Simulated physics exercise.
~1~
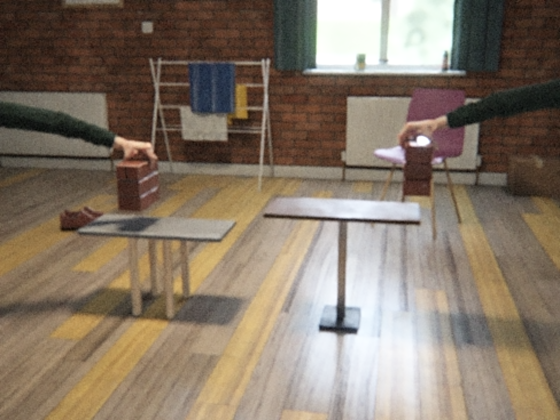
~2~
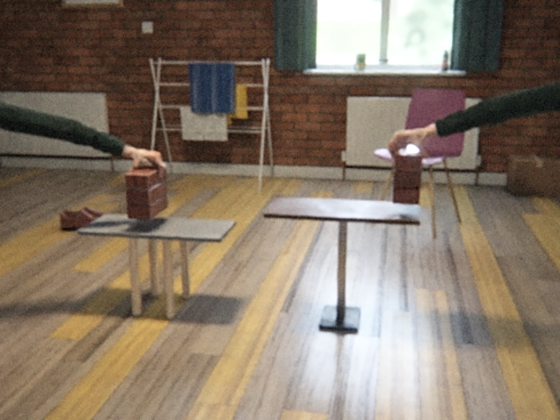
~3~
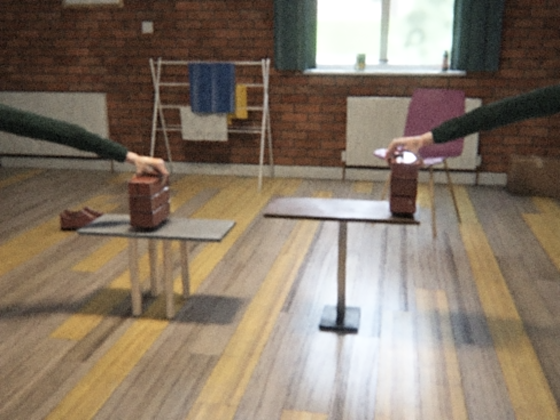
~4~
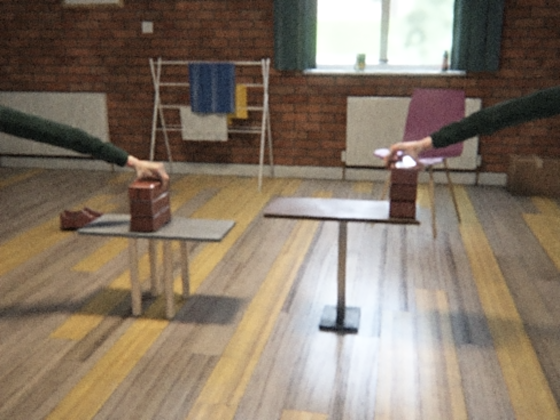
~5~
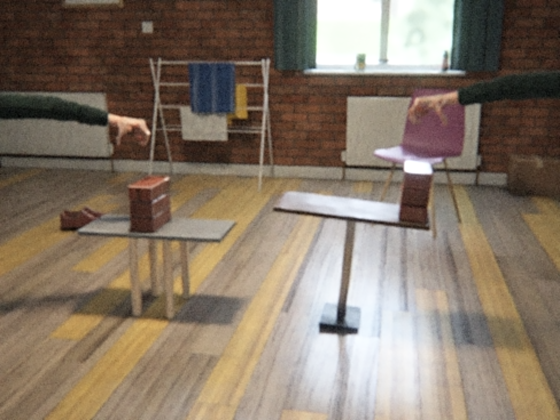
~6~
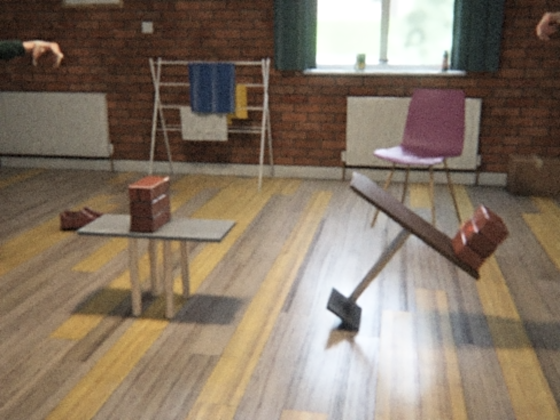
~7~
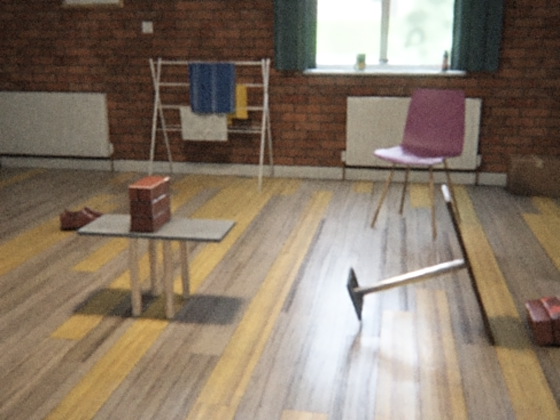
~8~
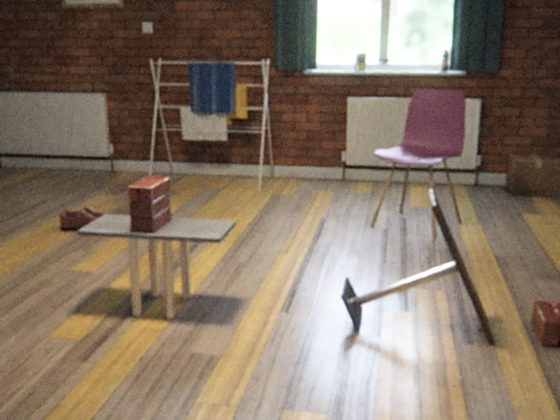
In this clip, two hands lower stacks of reddish bricks onto a grey trestle at left and the right end of a brown pedestal table, then let go; the brown table topples rightward, spilling its bricks onto the floor, while the trestle stays standing with its stack.
